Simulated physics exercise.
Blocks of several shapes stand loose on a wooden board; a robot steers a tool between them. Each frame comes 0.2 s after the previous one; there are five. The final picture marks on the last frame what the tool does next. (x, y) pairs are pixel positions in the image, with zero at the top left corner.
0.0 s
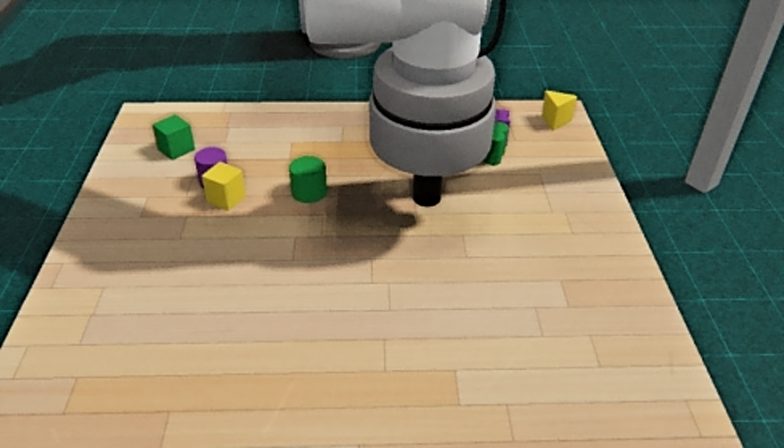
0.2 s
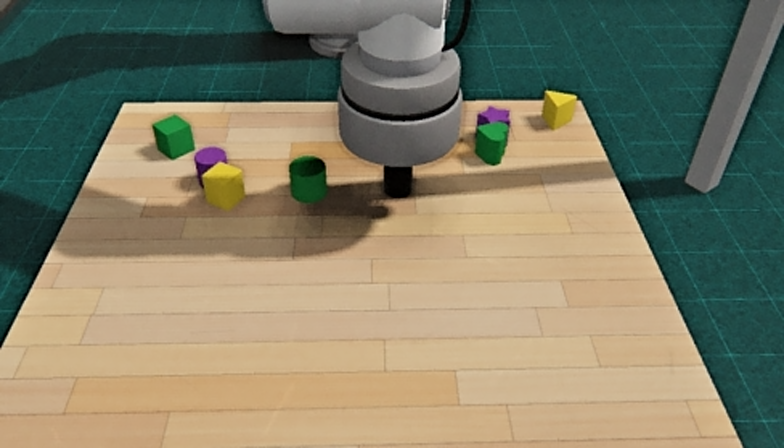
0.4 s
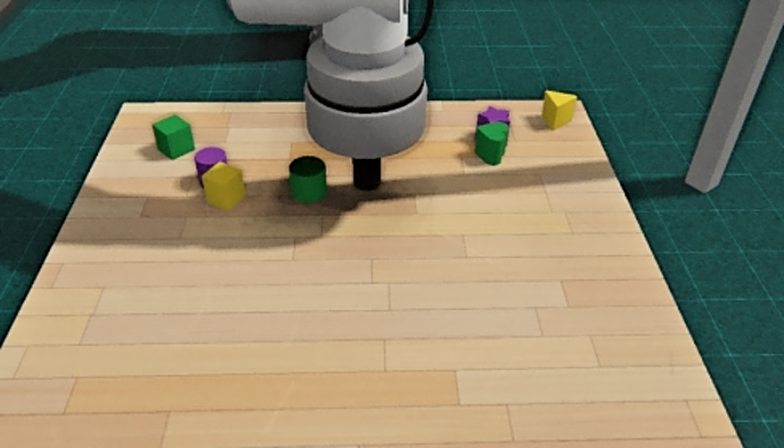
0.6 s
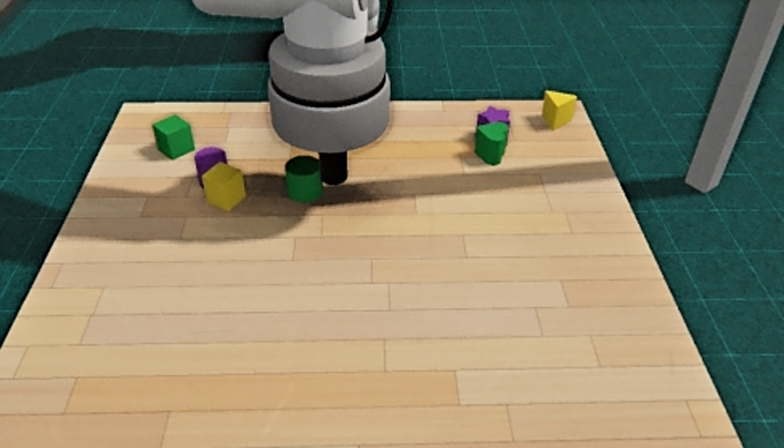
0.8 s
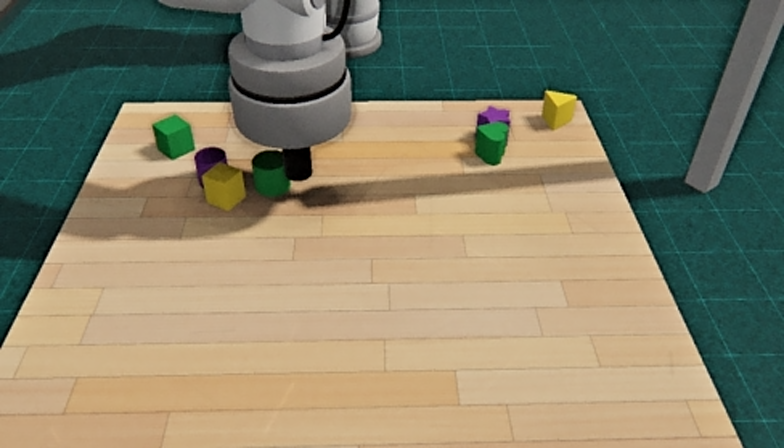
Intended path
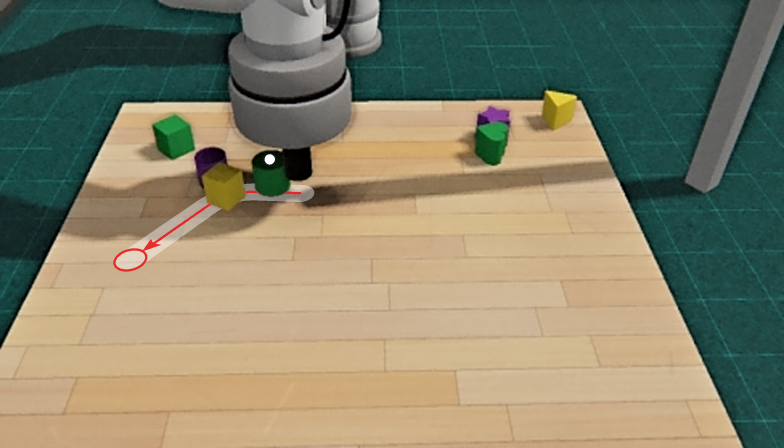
On a wooden board, a robot arm moves left and pushes a green cylinder leftward.
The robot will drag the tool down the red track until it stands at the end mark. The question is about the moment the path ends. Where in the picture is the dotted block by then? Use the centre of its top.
It ends at (225, 150).
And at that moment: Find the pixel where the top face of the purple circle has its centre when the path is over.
At roughly (192, 149).
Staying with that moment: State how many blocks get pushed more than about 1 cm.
Once the path ends, three or more blocks will have shifted.
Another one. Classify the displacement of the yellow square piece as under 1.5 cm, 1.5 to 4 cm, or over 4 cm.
The largest band: Over 4 cm.
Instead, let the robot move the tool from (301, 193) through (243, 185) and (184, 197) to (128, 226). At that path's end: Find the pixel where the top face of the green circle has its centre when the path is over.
It is at (210, 142).
The drawn path runs from (301, 193) through (237, 193) and (184, 222) to (130, 260); the dot is on the green circle.
On the path given first. One third of the way, tool (233, 174); purple circle (192, 150); yellow square piece (199, 176); green circle (226, 150).
Two thirds of the way, tool (179, 202); purple circle (192, 149); yellow square piece (151, 190), turned 70° clockwise; green circle (225, 150).
At the end, tool (124, 239); purple circle (192, 149); yellow square piece (142, 194), turned 105° clockwise; green circle (225, 150).
